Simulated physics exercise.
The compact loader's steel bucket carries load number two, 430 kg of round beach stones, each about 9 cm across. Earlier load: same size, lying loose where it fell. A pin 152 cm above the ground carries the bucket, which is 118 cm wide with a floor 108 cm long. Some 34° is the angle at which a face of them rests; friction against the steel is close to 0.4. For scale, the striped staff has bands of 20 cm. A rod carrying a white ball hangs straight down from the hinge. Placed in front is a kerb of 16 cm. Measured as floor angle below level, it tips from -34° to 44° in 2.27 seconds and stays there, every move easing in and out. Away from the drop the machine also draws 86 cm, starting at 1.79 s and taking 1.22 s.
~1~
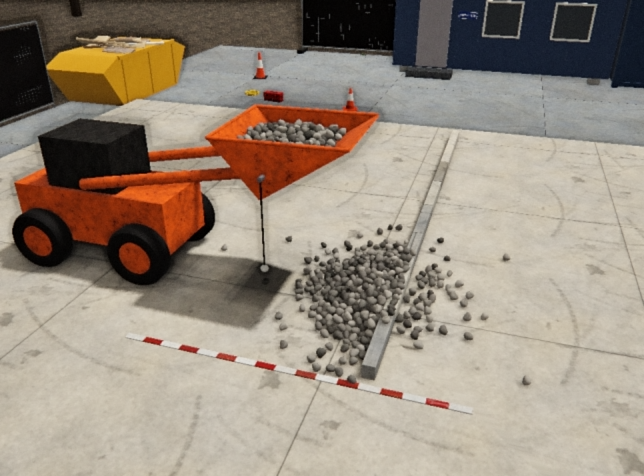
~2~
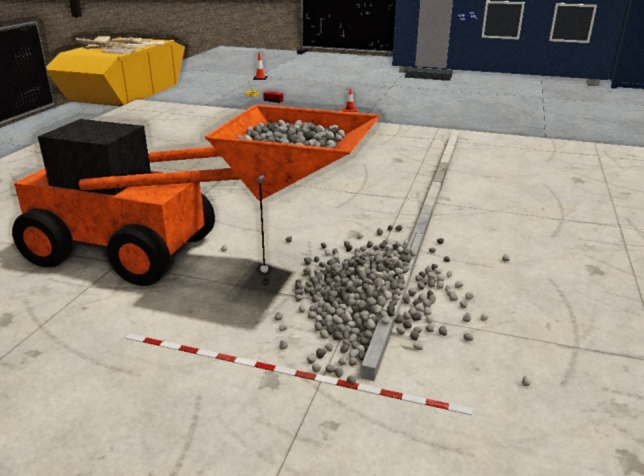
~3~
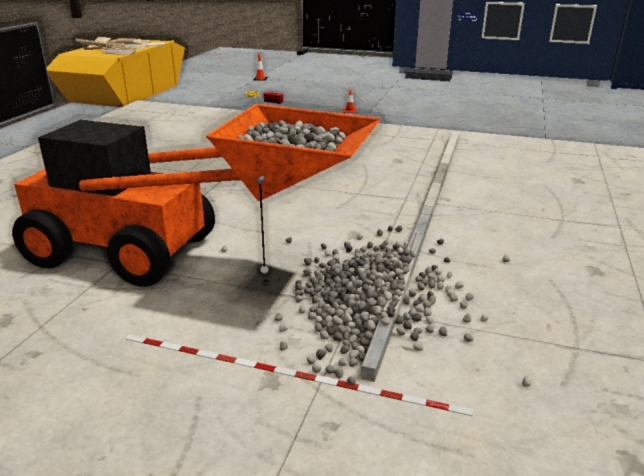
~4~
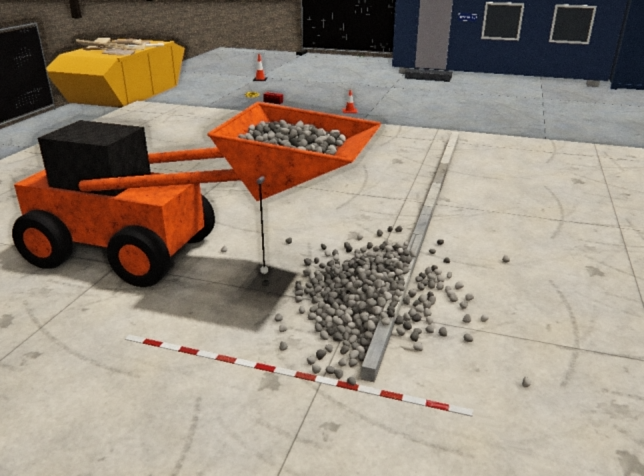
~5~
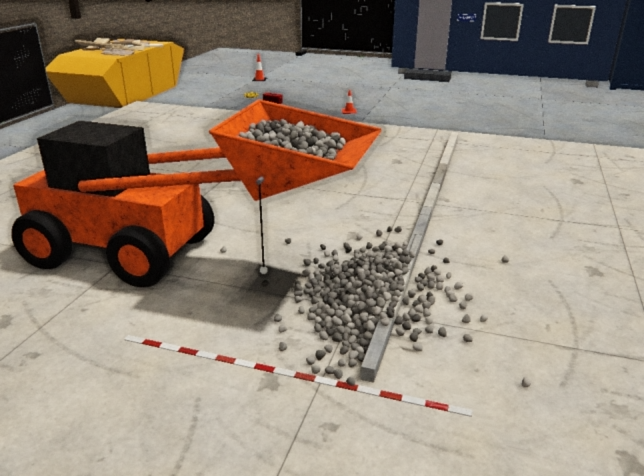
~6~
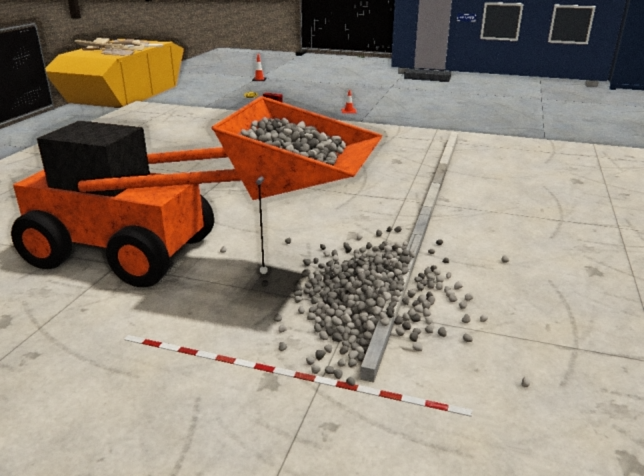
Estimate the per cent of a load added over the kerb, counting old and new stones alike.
Roughly 14 per cent of a load is added.
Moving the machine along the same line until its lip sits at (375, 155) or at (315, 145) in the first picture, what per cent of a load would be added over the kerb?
About 40 per cent for the first, 0 per cent for the second.
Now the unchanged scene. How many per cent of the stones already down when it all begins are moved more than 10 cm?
I'd put it at about 20 per cent.
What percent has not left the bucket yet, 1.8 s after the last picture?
Near 0 per cent of the load is held.
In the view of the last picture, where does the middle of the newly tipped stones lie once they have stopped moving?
I'd put their centre close to (352, 284).
Then, 1.1 s after the last picture the floor is at 32°; in per cent of one load, 90 in the bucket, 100 on this side of the kerb, 10 over the kerb; the foremost stones are at (479, 310).
Then, 1.8 s after the last picture the floor is at 44°; in per cent of one load, 0 in the bucket, 181 on this side of the kerb, 19 over the kerb; the foremost stones are at (482, 316).
Then, 2.9 s after the last picture the floor is at 44°; in per cent of one load, 0 in the bucket, 177 on this side of the kerb, 23 over the kerb; the foremost stones are at (506, 324).
Then, 5.6 s after the last picture the floor is at 44°; in per cent of one load, 0 in the bucket, 176 on this side of the kerb, 24 over the kerb; the foremost stones are at (507, 324). Net gain over the kerb, 14.
